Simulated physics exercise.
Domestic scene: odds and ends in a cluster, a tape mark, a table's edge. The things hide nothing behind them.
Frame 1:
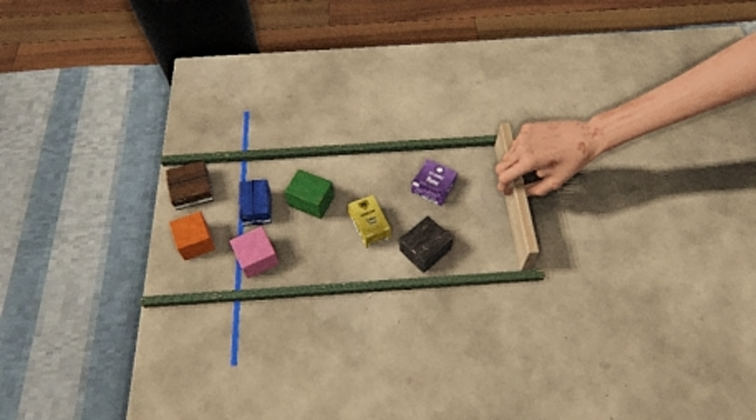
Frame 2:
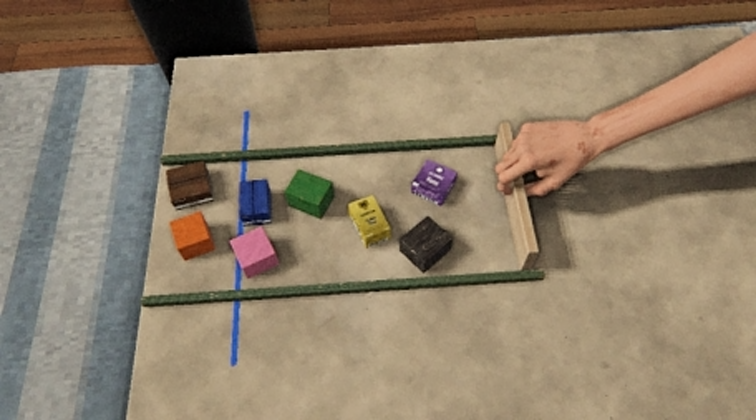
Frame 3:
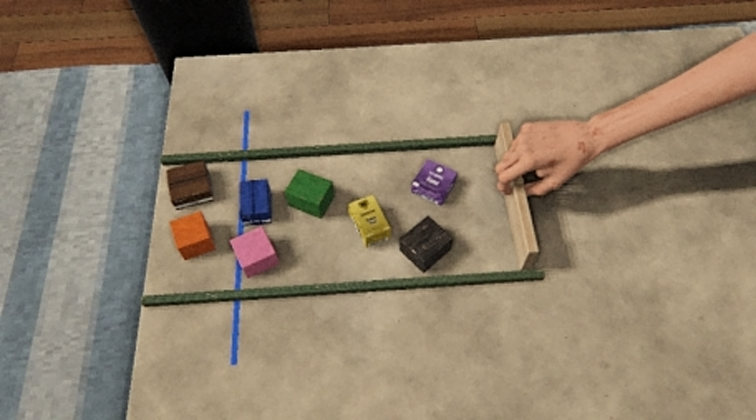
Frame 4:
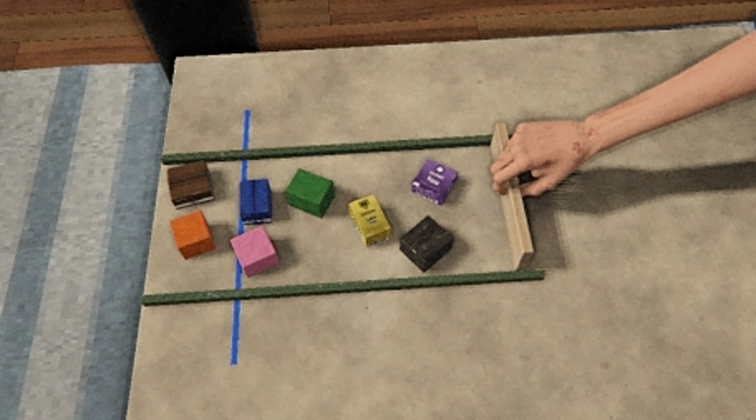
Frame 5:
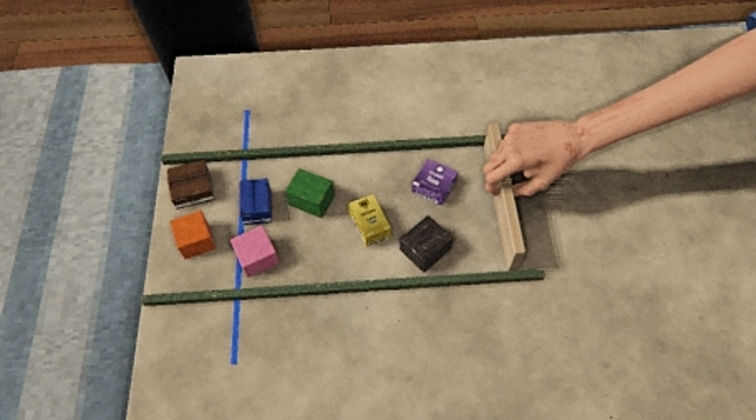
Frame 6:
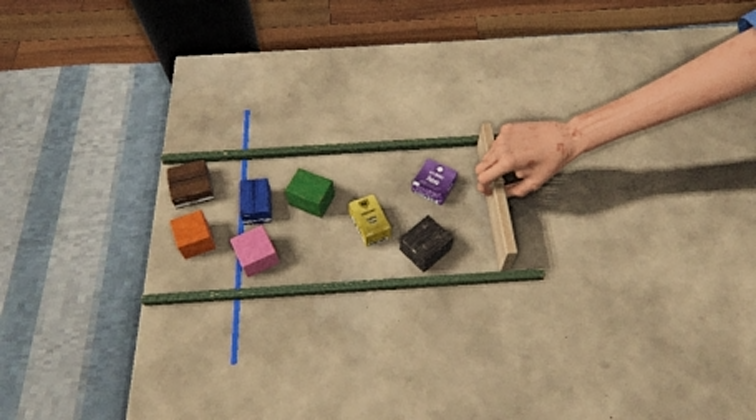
A pale, stone-like tabletop in a room with a wooden floor and a blue striped rug is seen from above by a still camera. Between two dark green rails sit eight small blocks and boxes: brown and orange left of a blue tape line, blue and pink at it, then green, yellow, black and purple rightward. A hand at right holds a wooden board across the rails, then slides it slightly left, touching nothing.
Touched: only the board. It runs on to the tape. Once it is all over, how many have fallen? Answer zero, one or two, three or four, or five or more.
When it is over, one or two have fallen.
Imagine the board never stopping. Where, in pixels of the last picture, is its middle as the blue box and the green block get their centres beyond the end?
The middle is at (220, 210) when it's the blue box, and at (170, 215) when it's the green block.
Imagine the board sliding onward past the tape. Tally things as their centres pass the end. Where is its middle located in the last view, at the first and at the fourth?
At (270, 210) for the first, at (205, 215) for the fourth.
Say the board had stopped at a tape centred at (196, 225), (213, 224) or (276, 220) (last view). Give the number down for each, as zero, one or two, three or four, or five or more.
So, one after another, I'd give at least five; either three or four; none at all.
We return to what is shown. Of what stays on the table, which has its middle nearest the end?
Answer: The blue box.
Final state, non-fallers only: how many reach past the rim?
My count gives 2.
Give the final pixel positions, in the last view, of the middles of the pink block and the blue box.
Approximately (176, 269) for one, approximately (162, 195) for the other.
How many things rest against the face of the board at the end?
Well, it touches 2.
Early on, none off yet; brown box at rest near (190, 184); orange block at rest near (193, 235); blue box at rest near (256, 202).
A while later, none off yet; brown box at rest near (190, 184); orange block at rest near (193, 235); blue box travelled about its own width near (232, 202).
Finally, the number that fall off is one or two; lost, brown box.
